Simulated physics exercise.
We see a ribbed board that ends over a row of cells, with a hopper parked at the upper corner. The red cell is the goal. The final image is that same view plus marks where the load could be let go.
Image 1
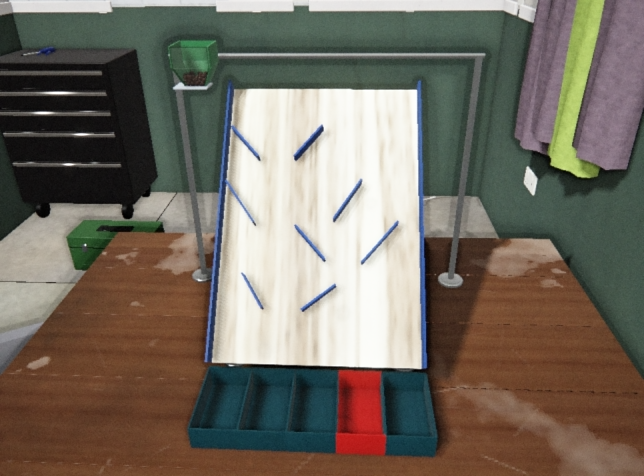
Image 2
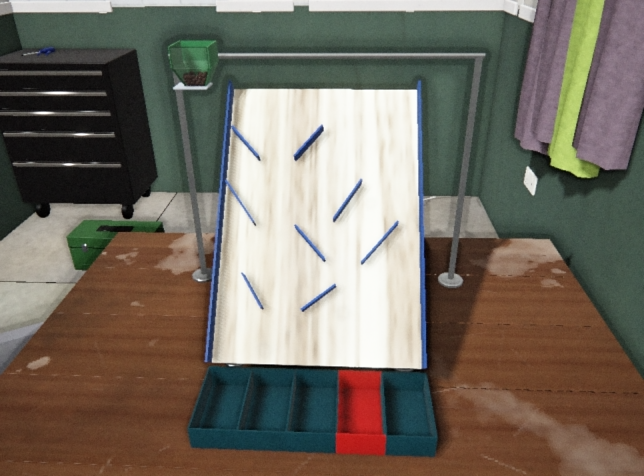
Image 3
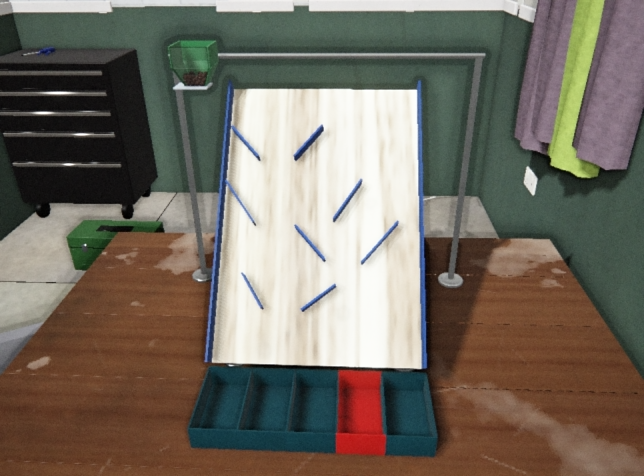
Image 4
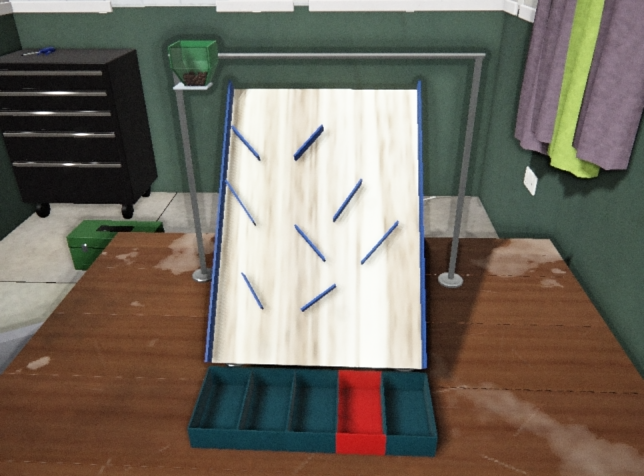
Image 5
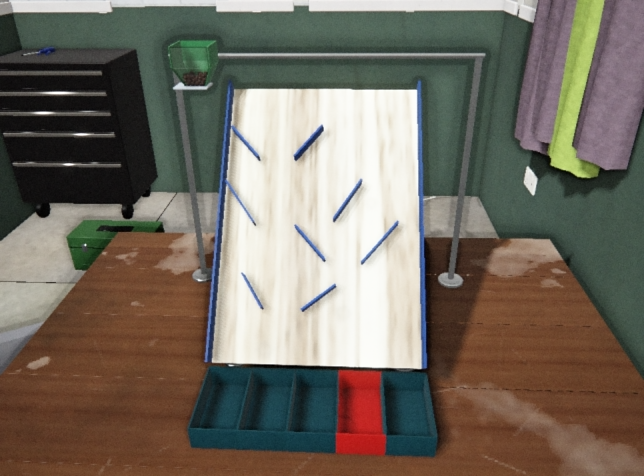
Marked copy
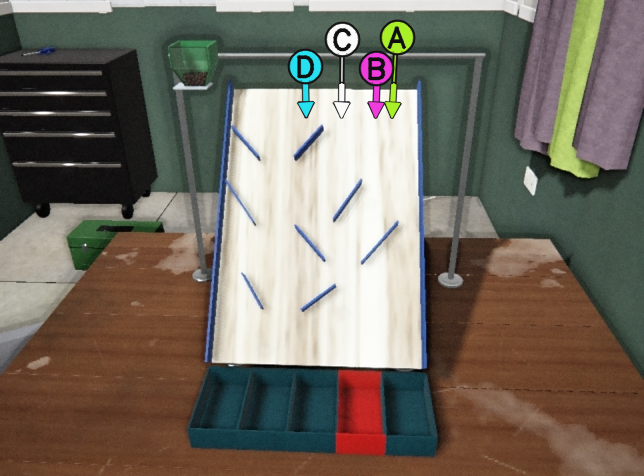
A wooden board with blue ribs stands above a row of cells, and nothing moves.
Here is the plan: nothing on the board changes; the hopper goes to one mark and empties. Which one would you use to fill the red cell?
Take C.
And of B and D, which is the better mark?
Here it is mark B.
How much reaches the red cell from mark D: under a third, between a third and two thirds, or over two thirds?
Under a third.
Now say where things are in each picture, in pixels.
The first picture shows hopper near (197, 78), chocolate balls, door shut.
The second picture shows ribs (232, 126) to (258, 156), (294, 156) to (323, 124), (226, 180) to (253, 222).
The third picture shows ribs (333, 218) to (362, 179), (295, 224) to (325, 259), (362, 262) to (398, 221).
The fourth picture shows ribs (241, 272) to (261, 308), (301, 310) to (336, 284).
The fifth picture shows red cell near (361, 443), number 4 of 5 from the left.
On the marked copy, mark A meets the board at (392, 112); mark B meets the board at (375, 112); mark C meets the board at (341, 112); mark D meets the board at (306, 111).
For mark A, only a few in the red cell, close to half in other cells, close to a third outside the box.
For mark B, a small share in the red cell, close to a third in other cells, close to half outside the box.
For mark C, close to a quarter in the red cell, close to a third in other cells, close to a third outside the box.
For mark D, a small share in the red cell, close to half in other cells, close to a third outside the box.
